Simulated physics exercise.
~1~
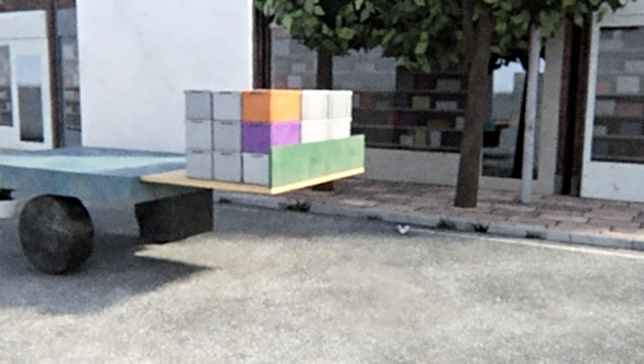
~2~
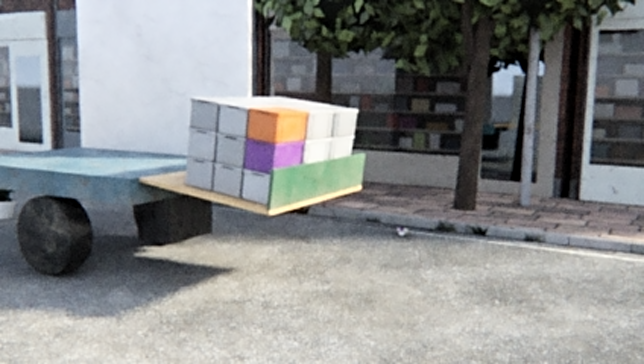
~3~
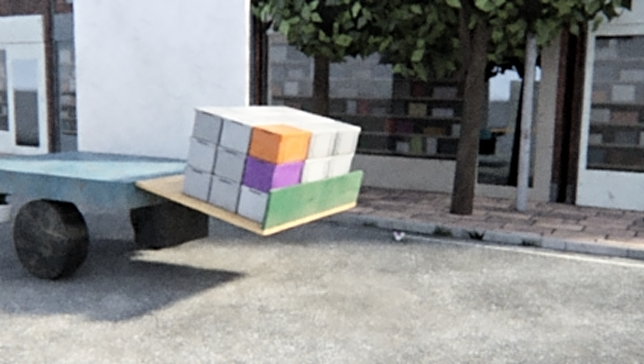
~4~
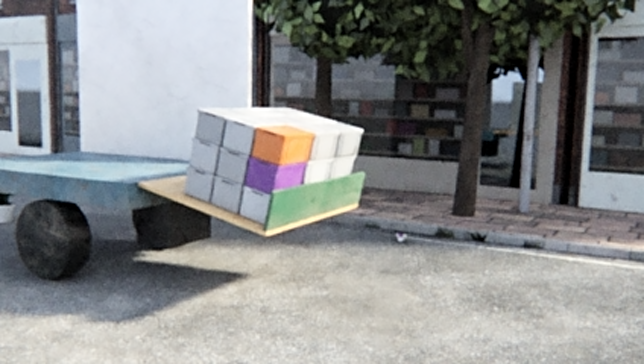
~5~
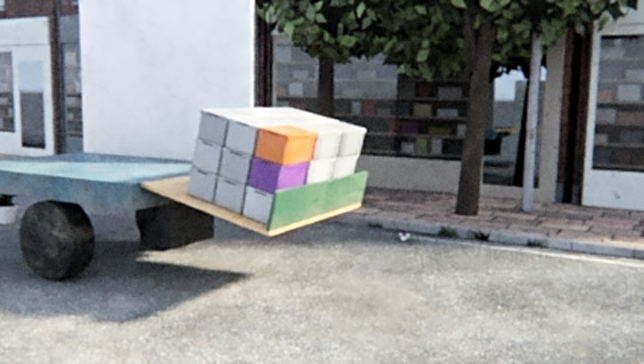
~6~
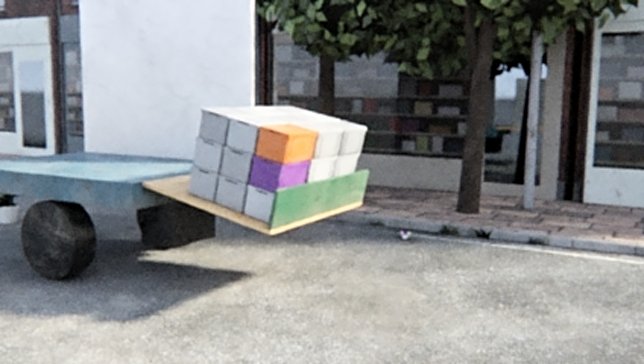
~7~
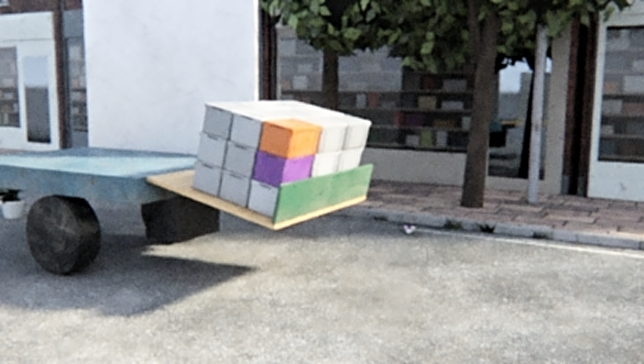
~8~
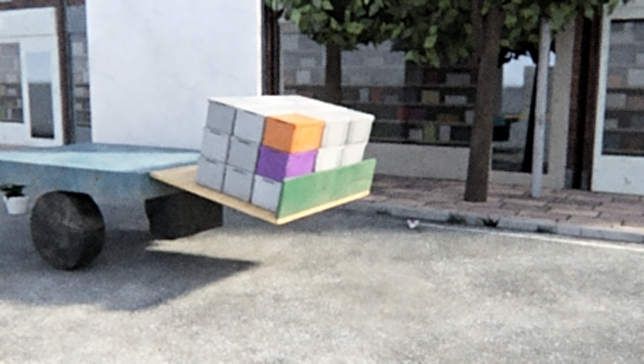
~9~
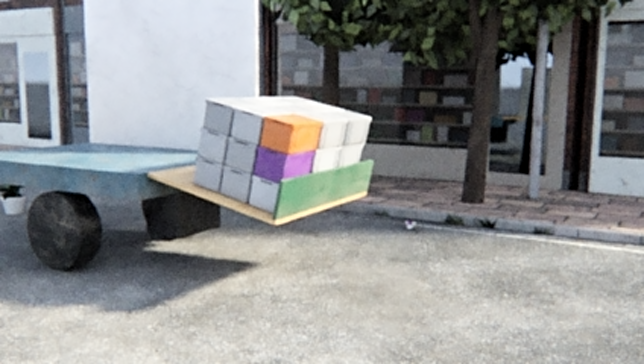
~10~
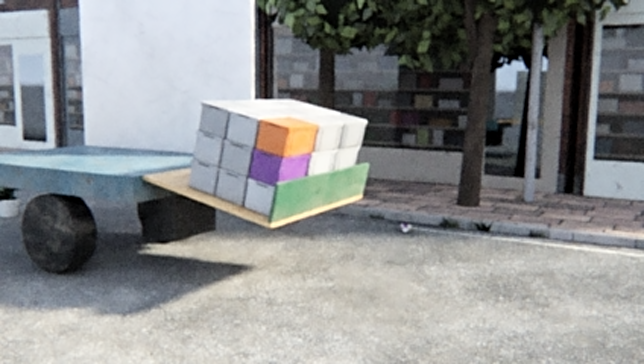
On a street beside shopfronts and trees, a lorry's tail platform stacked with pale totes, one orange and one purple, tilts down toward its green-lipped outer edge, then stops at a gentle slope, with the whole stack leaning with it and still aboard.
